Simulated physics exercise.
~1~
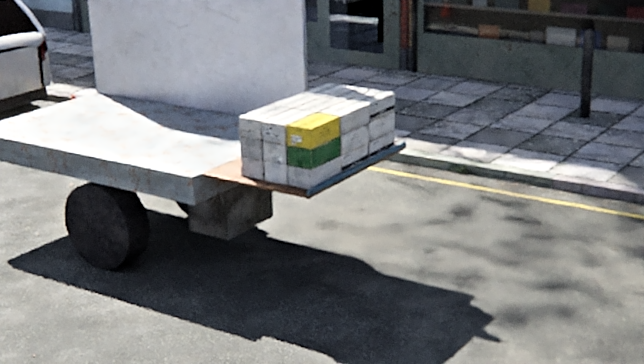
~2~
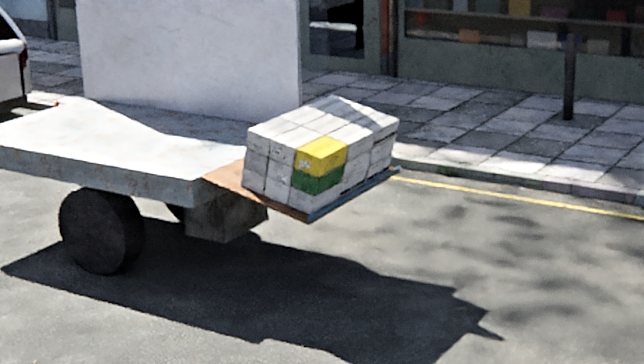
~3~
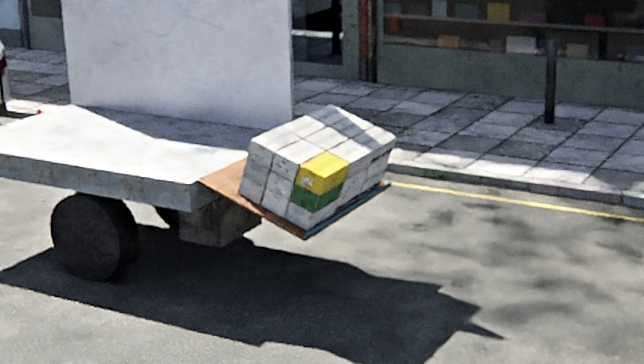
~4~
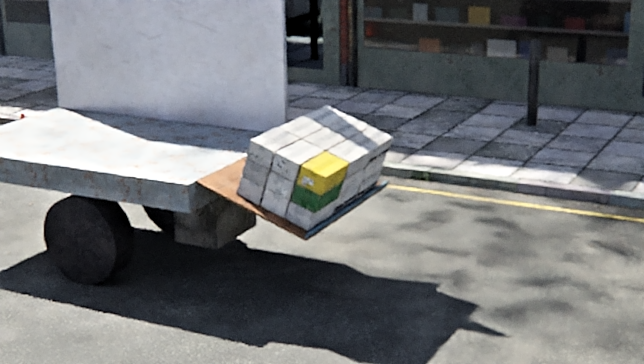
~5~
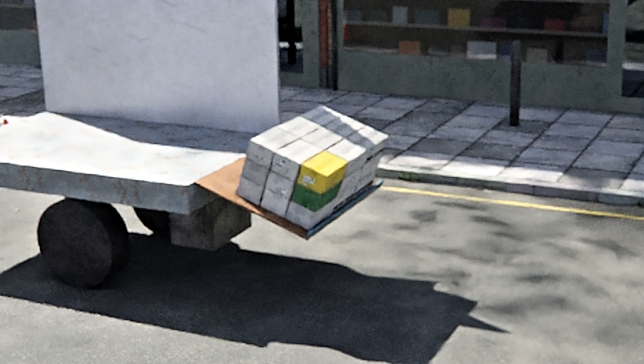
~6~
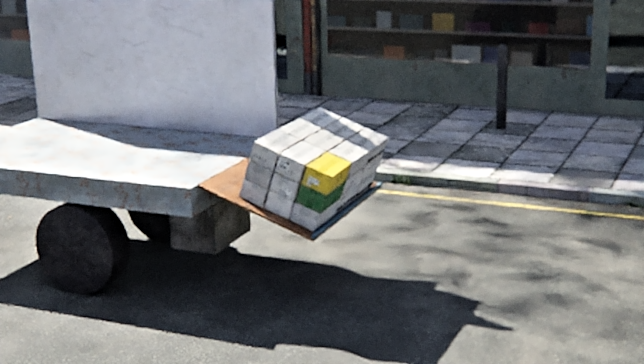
A lorry's tail lift tilts down at its outer edge, and the stacked parcels stay aboard.
